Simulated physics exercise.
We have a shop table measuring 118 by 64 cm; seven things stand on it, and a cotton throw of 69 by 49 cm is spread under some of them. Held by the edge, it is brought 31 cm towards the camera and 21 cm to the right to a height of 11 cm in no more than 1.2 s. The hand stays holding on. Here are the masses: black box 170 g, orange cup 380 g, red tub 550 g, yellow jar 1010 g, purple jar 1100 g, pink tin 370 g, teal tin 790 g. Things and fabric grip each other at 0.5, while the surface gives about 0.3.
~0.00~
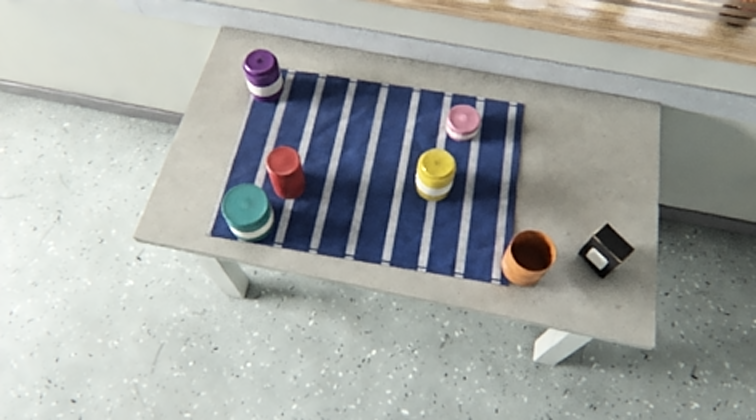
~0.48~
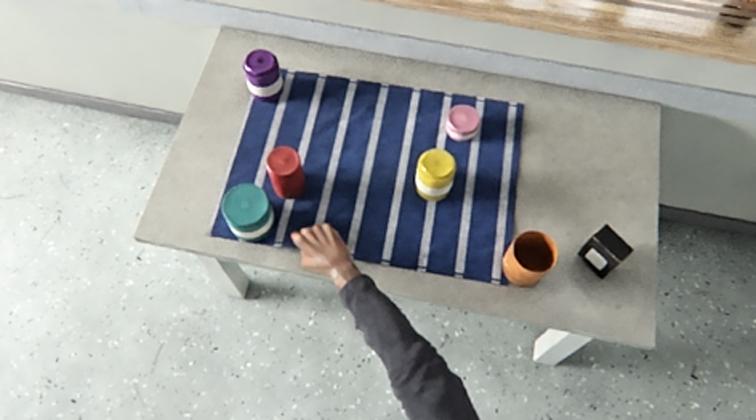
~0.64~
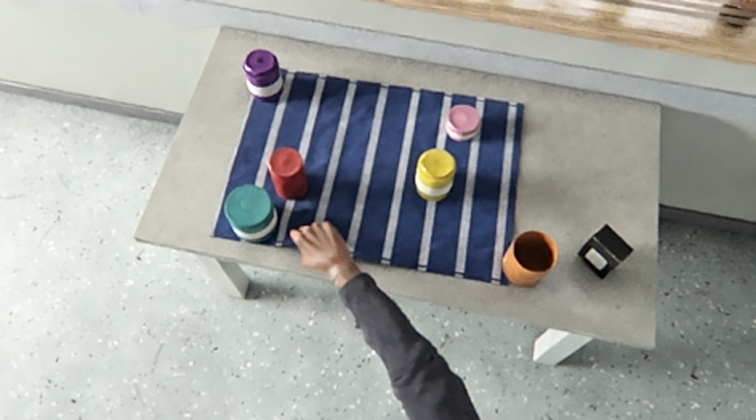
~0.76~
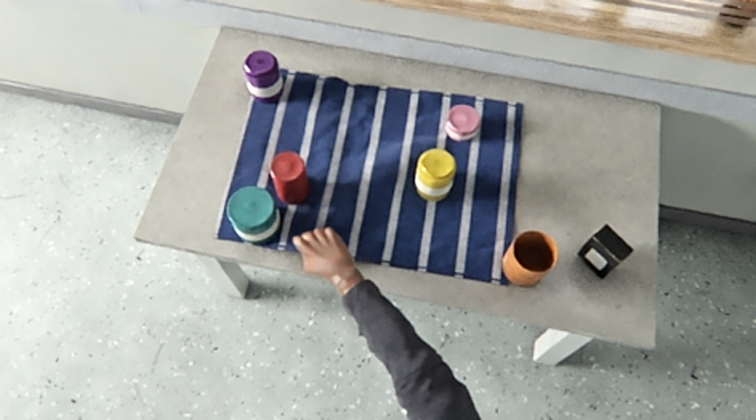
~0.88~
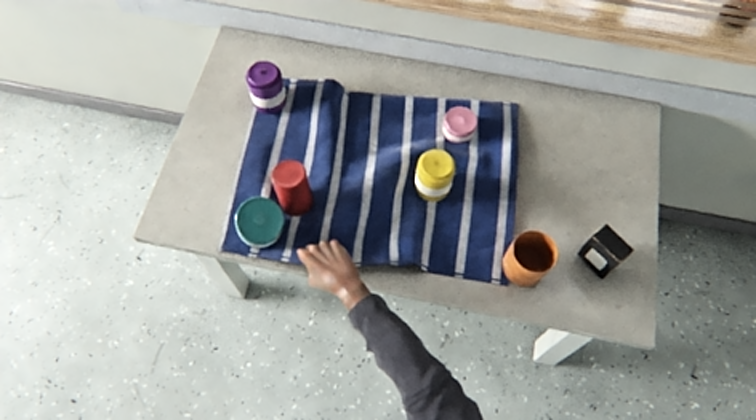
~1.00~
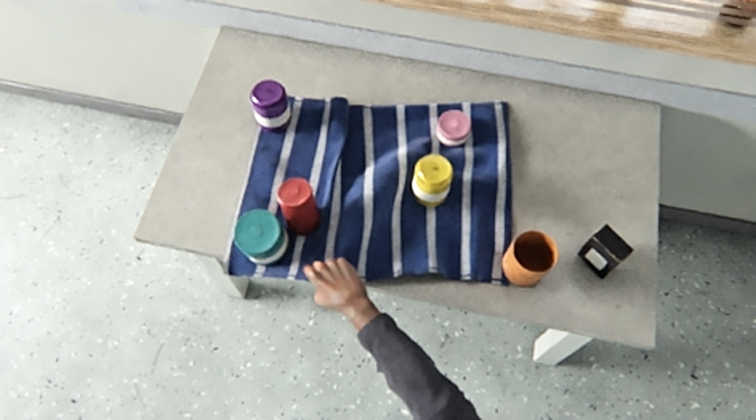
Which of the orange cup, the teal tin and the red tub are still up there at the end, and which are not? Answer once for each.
At the end, the orange cup is still up there, the teal tin is not up there, the red tub is not up there.
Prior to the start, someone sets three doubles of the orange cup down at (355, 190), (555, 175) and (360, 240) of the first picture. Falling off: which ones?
Log, listed order - lost / kept / lost.
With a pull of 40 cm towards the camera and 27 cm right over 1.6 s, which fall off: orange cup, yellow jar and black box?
Result - orange cup: Still on top, yellow jar: Gone, black box: Still on top.
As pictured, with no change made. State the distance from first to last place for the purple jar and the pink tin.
The purple jar ends around 40 cm from its start and the pink tin around 30 cm.
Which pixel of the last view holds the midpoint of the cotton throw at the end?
It sits near (354, 291) in pixels.
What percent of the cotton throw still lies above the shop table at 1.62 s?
I'd say close to 65 per cent of it.
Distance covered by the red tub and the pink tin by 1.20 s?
For the red tub it's around 20 cm, and for the pink tin around 10 cm.
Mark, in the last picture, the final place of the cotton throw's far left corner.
In the final picture it's somewhere around (285, 197).
At 1.2 s, 90 % of the cotton throw is still over the top; red tub 19 cm off its start, teal tin 13 cm off its start, purple jar 19 cm off its start.
At 1.4 s, 75 % of the cotton throw is still over the top; red tub on its side, 27 cm off its start, teal tin on its side, 21 cm off its start, purple jar 30 cm off its start.
At 1.6 s, 65 % of the cotton throw is still over the top; red tub over the edge, teal tin over the edge, purple jar 39 cm off its start at (293, 204).
At 1.8 s, 60 % of the cotton throw is still over the top; teal tin over the edge, red tub over the edge, orange cup 1 cm off its start.
At 3.4 s, 60 % of the cotton throw is still over the top; teal tin over the edge, red tub over the edge, orange cup 1 cm off its start at (537, 256), purple jar 41 cm off its start at (294, 208).
